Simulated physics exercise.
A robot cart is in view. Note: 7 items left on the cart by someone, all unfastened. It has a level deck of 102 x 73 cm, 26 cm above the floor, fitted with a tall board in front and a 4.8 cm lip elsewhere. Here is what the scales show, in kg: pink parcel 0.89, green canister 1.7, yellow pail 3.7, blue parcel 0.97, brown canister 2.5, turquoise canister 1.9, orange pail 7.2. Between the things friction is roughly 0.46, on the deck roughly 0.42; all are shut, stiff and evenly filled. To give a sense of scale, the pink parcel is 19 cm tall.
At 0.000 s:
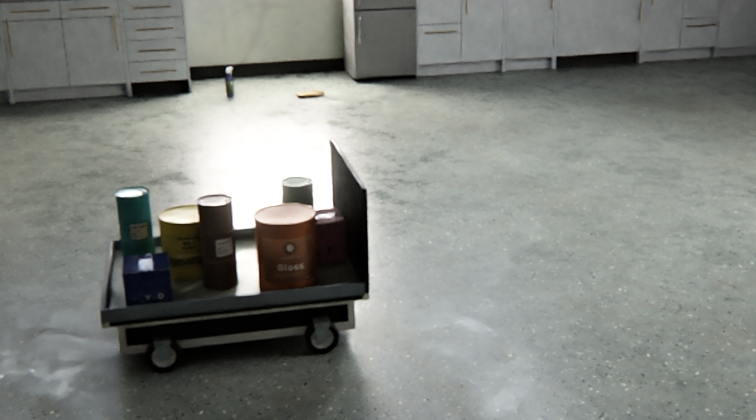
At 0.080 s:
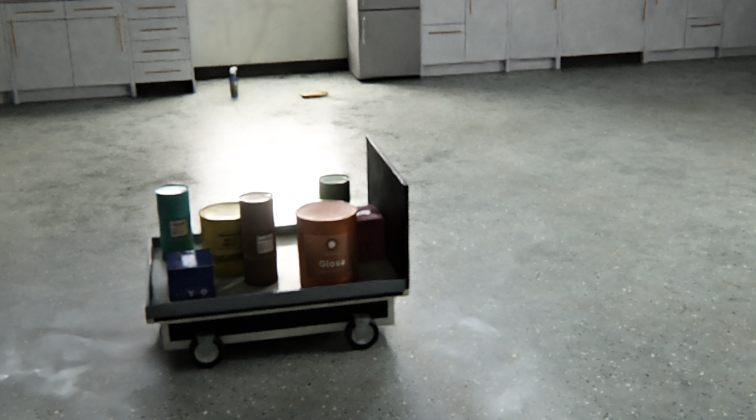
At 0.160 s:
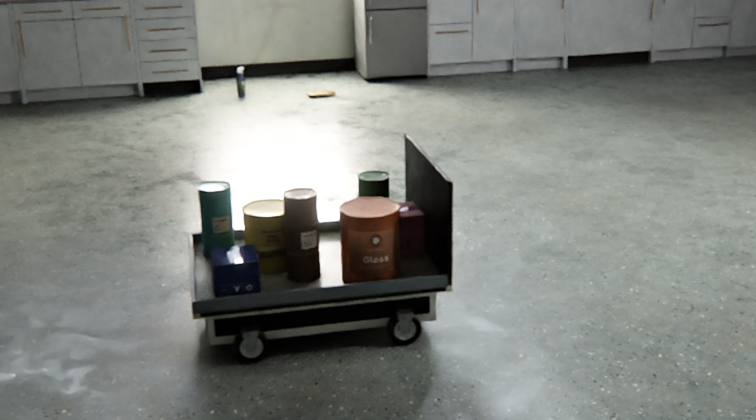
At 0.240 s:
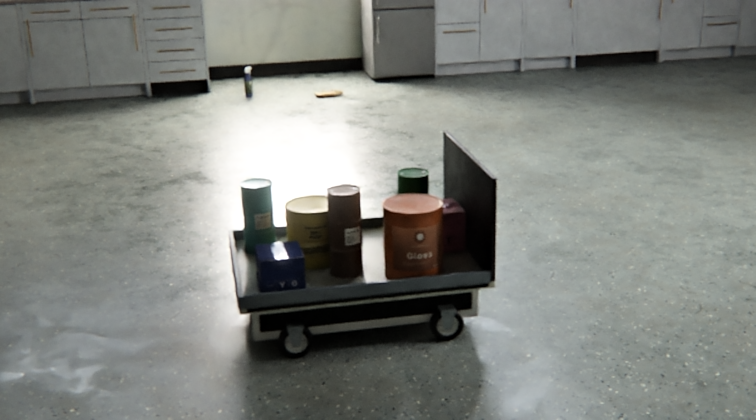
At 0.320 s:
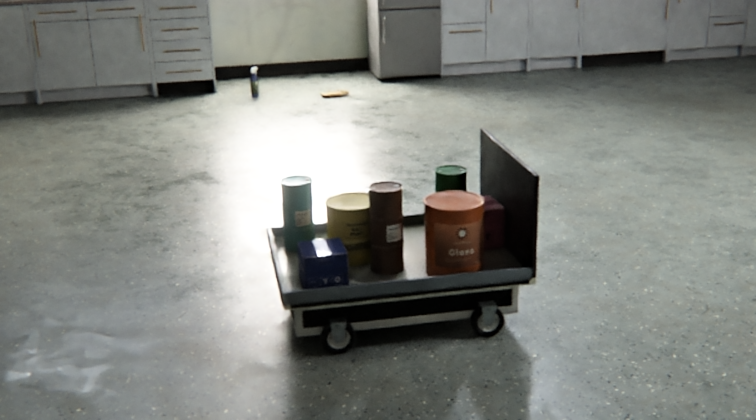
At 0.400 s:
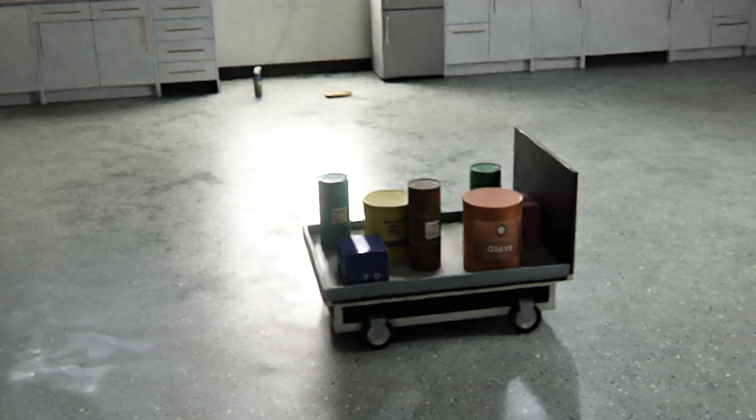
At first, a flat cart carrying canisters, pails and parcels stands left of centre on a grey floor, its tall board at the right end. It then rolls steadily rightward past the bright patch of floor, ending right of centre, while the items keep their places on the deck.
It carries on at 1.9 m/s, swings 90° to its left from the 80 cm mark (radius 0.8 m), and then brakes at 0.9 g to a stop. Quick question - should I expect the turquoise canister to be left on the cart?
Yes, it will be.
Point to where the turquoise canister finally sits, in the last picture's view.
At roughly (456, 137).
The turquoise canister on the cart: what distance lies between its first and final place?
Net shift near 20 cm.
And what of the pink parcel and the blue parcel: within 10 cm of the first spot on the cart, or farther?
As for the pink parcel, it remains where it was, and the blue parcel winds up somewhere else.
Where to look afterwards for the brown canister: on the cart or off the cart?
When everything stops, the brown canister is out of bounds.
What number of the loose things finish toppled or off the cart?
It adds up to 1.
Around 0.80 s, cart has run 152 cm, turned 41°; brown canister at 45° to upright; green canister shifted 19 cm; pink parcel shifted 10 cm.
Around 1.30 s, cart has run 245 cm, turned 90°; brown canister now off the cart; yellow pail shifted 16 cm; green canister shifted 12 cm.
Finally (2.3 s), off the cart, brown canister; not toppled but over 10 cm from the start, green canister, yellow pail, blue parcel, turquoise canister and orange pail; the last one still in place (within 10 cm). In the last view, turquoise canister near (456, 137).
